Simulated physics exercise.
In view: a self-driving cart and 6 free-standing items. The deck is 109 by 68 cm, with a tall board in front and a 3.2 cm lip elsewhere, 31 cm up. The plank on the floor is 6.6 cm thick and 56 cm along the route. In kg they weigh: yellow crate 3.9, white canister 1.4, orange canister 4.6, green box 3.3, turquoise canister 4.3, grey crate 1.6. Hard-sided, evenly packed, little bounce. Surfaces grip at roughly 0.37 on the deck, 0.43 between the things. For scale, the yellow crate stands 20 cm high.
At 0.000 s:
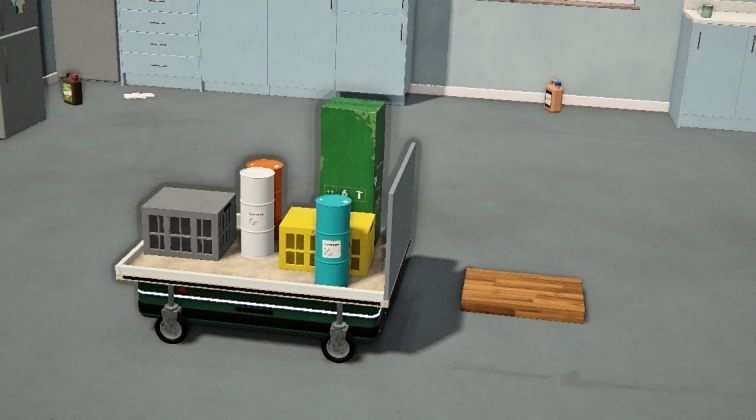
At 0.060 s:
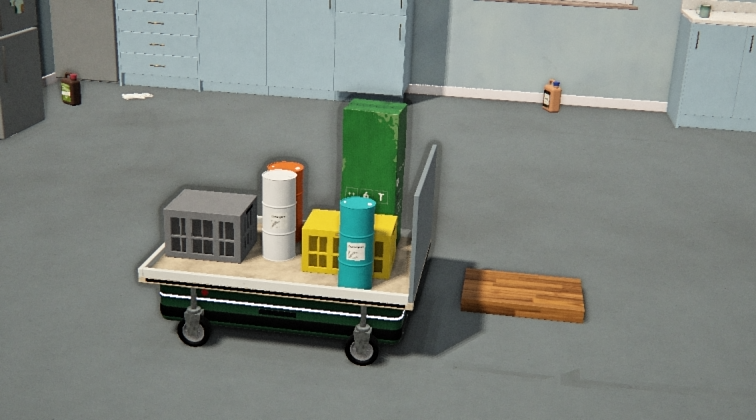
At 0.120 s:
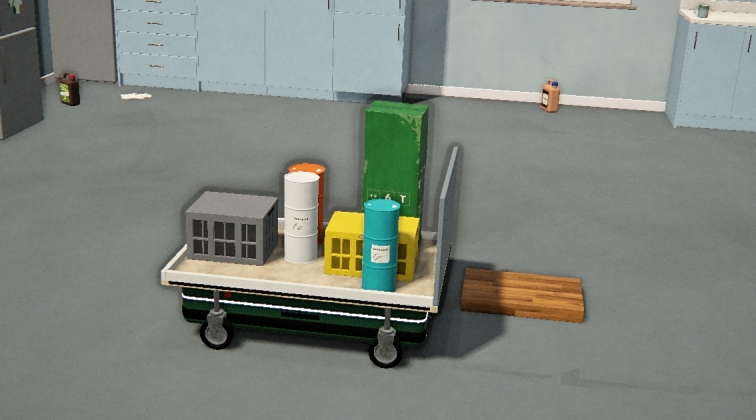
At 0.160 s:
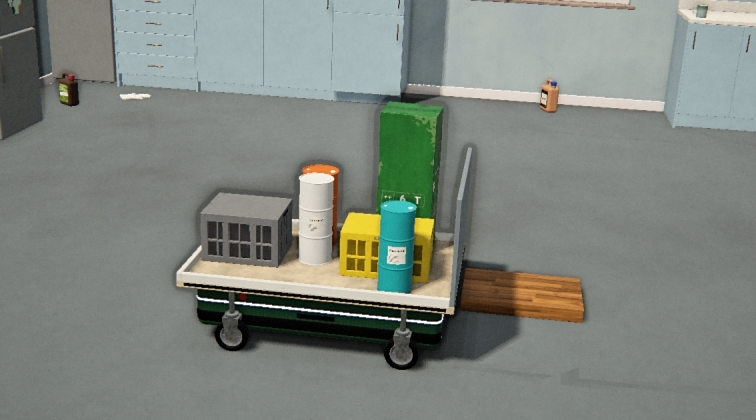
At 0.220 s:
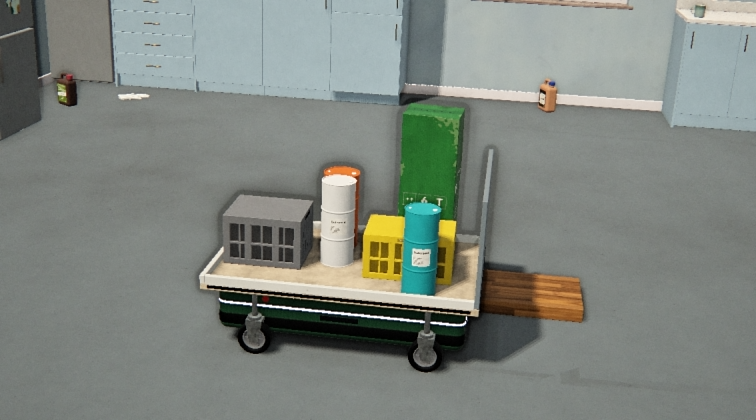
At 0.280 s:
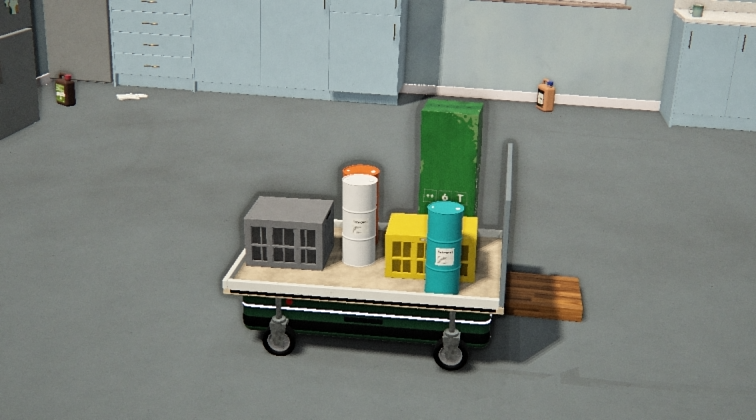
Flatbed cart loaded with crates, canisters and a tall green box rolling right across a grey floor, gradually covering a wooden plank.
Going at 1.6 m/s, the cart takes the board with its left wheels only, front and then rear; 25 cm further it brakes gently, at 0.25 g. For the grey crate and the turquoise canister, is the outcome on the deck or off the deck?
The grey crate stays on the cart and the turquoise canister comes off the cart.
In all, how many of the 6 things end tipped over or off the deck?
That comes to 4.
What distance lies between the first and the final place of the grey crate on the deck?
Some 8 cm.
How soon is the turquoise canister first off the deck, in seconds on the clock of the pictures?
At about 0.8 s.
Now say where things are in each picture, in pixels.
In the first picture, 0 cm covered; grey crate (191, 223); turquoise canister (332, 243).
In the second picture, 10 cm covered; green box (373, 176).
In the third picture, 19 cm covered; yellow crate (373, 246); white canister (301, 218).
In the fourth picture, 26 cm covered; green box (409, 179).
In the fifth picture, 35 cm covered; yellow crate (410, 249); white canister (338, 221).
In the sixth picture, 45 cm covered; grey crate (290, 233); turquoise canister (444, 250).
After 0.78 s, 125 cm covered; turquoise canister now off the deck; grey crate leaning 5° near (478, 233); green box leaning 55°.
After 1.28 s, 205 cm covered; orange canister now off the deck; grey crate slid 8 cm near (683, 275); white canister on its side.
At rest (2.5 s), off the deck, orange canister, green box and turquoise canister; tipped over on the deck, white canister; the other 2 in place, give or take 10 cm.
